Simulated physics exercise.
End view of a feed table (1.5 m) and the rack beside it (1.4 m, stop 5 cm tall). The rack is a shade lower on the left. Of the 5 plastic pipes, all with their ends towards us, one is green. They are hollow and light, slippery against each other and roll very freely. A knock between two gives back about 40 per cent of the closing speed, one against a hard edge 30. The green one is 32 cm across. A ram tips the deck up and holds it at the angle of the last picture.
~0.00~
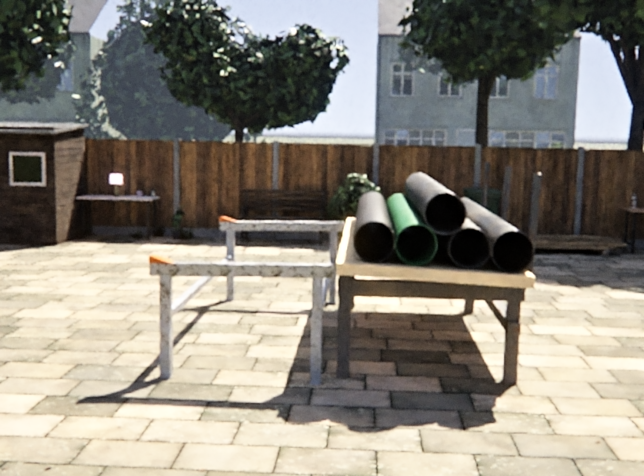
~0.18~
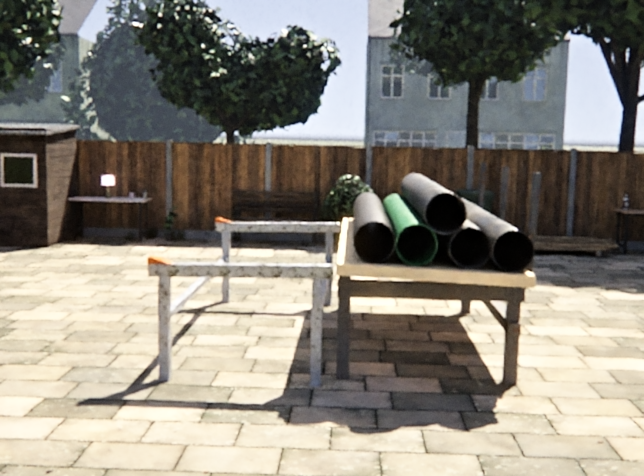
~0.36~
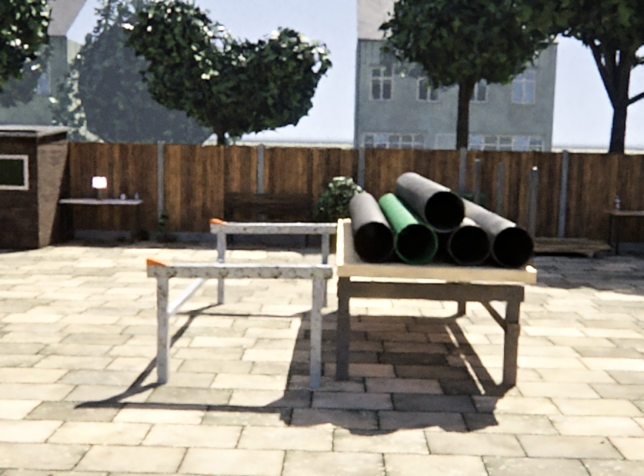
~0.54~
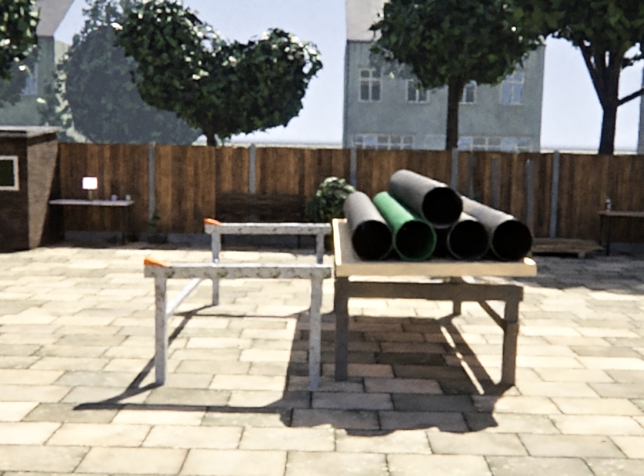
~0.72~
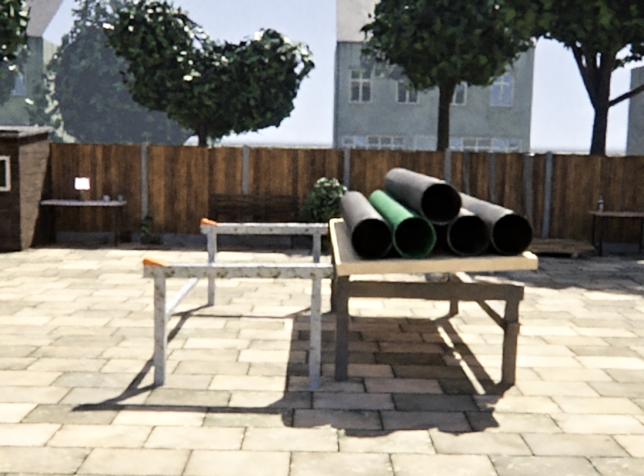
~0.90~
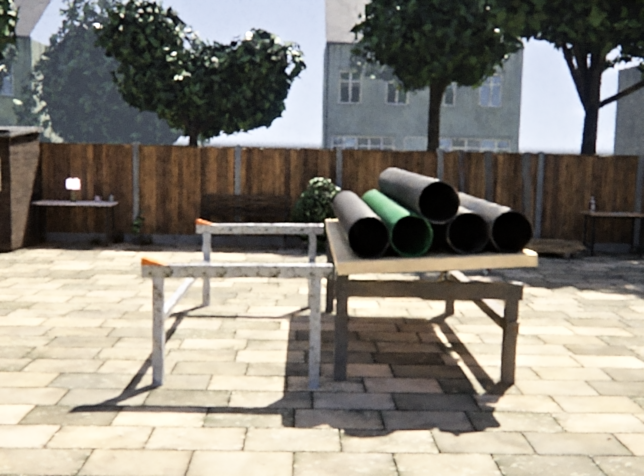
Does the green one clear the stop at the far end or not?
The green one is held back.
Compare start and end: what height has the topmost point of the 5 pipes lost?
Some 25 cm lower.
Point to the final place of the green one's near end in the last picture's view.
At about (161, 242).
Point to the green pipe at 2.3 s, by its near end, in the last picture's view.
At about (324, 243).
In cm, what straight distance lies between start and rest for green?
About: Green 190.
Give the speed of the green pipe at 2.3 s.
Near 0.9 m/s.
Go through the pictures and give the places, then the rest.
The first picture shows green (416, 245); deck tilted 2° back; stop top at (151, 258).
The second picture shows green (417, 245); deck tilted 2° back.
The third picture shows green (416, 244); deck tilted 1° back.
The fourth picture shows green (415, 240); deck tilted 1° to the rack.
The fifth picture shows green (415, 237); deck tilted 3° to the rack.
The sixth picture shows green (412, 236); deck tilted 4° to the rack.
Then, 2.3 s in, green is on the rack, 135 cm from the rack's far end, rolling left; 0 past the stop so far.
Then, 4.1 s in, green is on the rack, 20 cm from the rack's far end, rolling left; 1 past the stop so far.
In the end (6.3 s), green is on the rack, 15 cm from the rack's far end; 1 past the stop so far.
